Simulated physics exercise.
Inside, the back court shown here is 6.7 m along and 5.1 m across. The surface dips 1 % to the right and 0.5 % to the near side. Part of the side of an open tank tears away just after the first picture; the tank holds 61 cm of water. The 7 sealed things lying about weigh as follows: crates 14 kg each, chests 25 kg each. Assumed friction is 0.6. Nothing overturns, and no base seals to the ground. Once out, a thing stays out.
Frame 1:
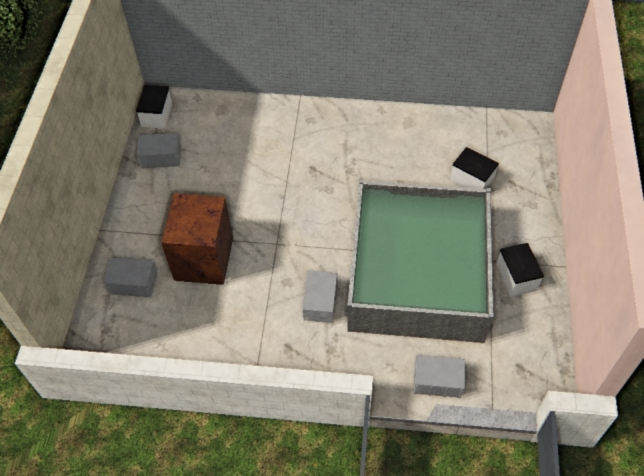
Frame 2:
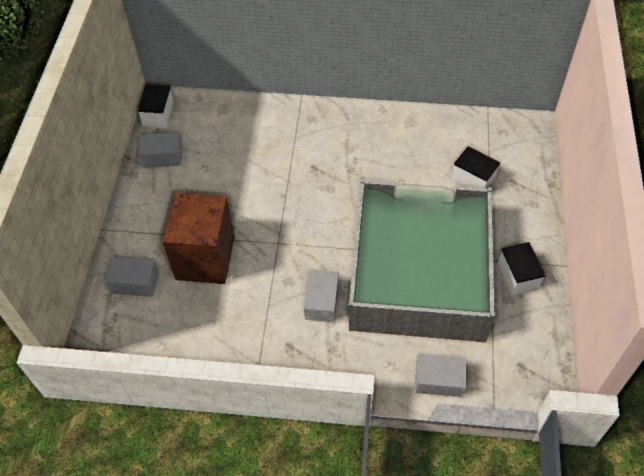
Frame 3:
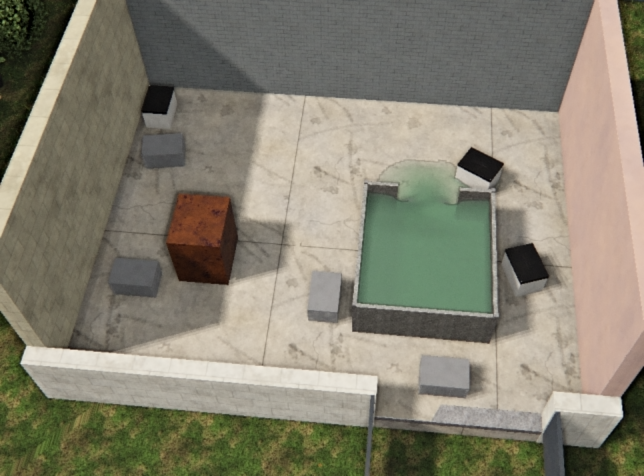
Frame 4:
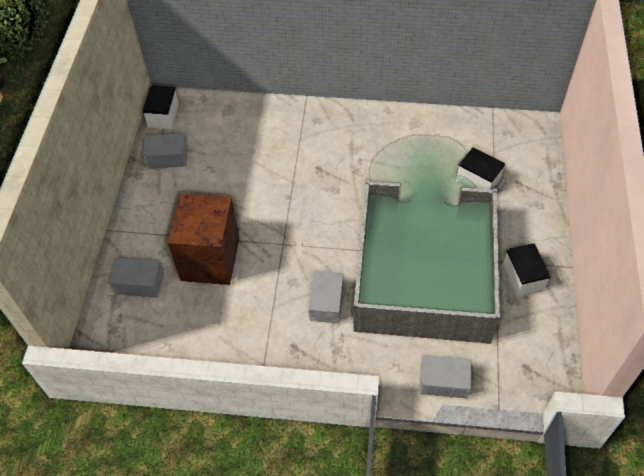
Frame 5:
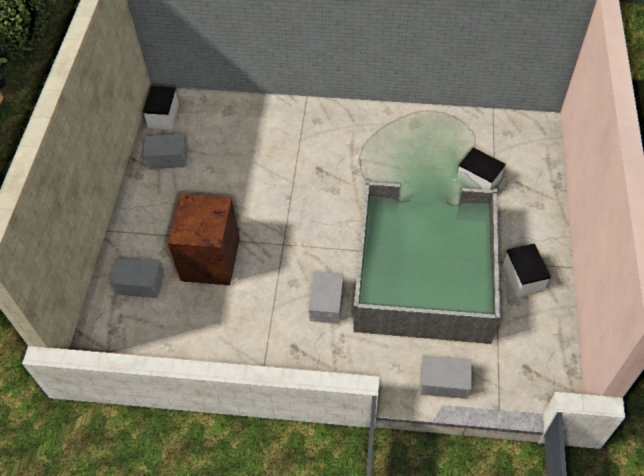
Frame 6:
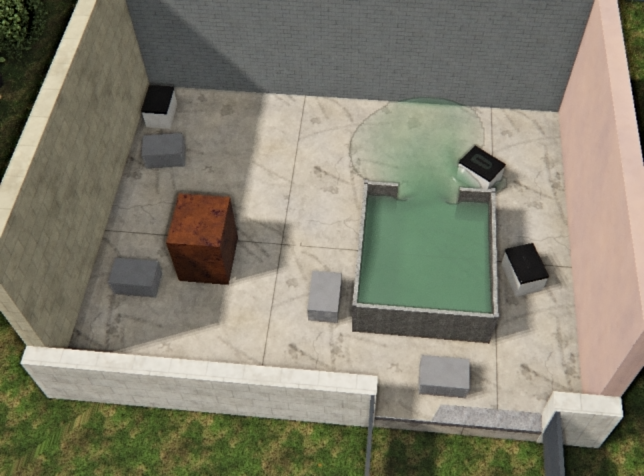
The clip opens on a walled concrete court with a tank of green water, a rusty brown block and several grey and black-topped boxes. Water then pours through a gap in the tank's far side and fans out toward the back wall, reaching around a black-topped box, while the boxes barely move.
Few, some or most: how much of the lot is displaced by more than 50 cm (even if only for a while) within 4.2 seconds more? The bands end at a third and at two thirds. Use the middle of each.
That comes to between one and two thirds.
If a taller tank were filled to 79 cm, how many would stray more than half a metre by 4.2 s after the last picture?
Then 5 of them.
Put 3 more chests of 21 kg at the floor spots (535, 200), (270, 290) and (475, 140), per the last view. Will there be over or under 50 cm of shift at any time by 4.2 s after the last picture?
In the order asked: Above the mark; below the mark; above the mark.
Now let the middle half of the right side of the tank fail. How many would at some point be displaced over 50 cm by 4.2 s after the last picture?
Then it comes to 2.
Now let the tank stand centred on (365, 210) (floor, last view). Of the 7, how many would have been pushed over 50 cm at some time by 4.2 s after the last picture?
3.
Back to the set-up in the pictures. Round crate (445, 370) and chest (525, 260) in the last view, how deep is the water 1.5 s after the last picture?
Some 0 cm at the first, some 0 cm at the second.
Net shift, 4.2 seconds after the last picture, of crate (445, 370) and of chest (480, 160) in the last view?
In that order: 0 cm, 60 cm.
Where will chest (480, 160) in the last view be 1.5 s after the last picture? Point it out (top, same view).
(520, 153), roughly.
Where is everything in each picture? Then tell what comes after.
In the first frame, a chest at (476, 163) rests on the ground; a crate at (157, 144), on the bottom; 3.4 m2 under water; 0 of 7 have shifted.
In the second frame, a chest at (477, 162) rests on the ground; a crate at (158, 143), on the bottom; water covers 3.9 m2; 0 of 7 have shifted.
In the third frame, a chest at (481, 163) rests on the ground; a crate at (162, 144) rests on the ground; water covers 4.5 m2; 0 of 7 have shifted.
In the fourth frame, a chest at (482, 163), on the bottom; a crate at (164, 144) rests on the ground; water covers 5.3 m2; 0 of 7 have shifted.
In the fifth frame, a chest at (482, 164), on the bottom; a crate at (164, 145) rests on the ground; water covers 6.3 m2; 0 of 7 have shifted.
In the sixth frame, a chest at (482, 162), on the bottom, 3 cm from its start; a crate at (162, 144) rests on the ground; water covers 7.2 m2; 0 of 7 have shifted.
Then, 0.4 s after the last picture 0 of 7 are over 50 cm from their spots; 0 afloat.
Then, 1.5 s after the last picture 1 of 7 are over 50 cm from their spots; 0 afloat.
Then, 2.8 s after the last picture 1 of 7 are over 50 cm from their spots; 0 afloat.
Then, 4.2 s after the last picture 3 of 7 are over 50 cm from their spots, and 3 have been at some point; 0 afloat.
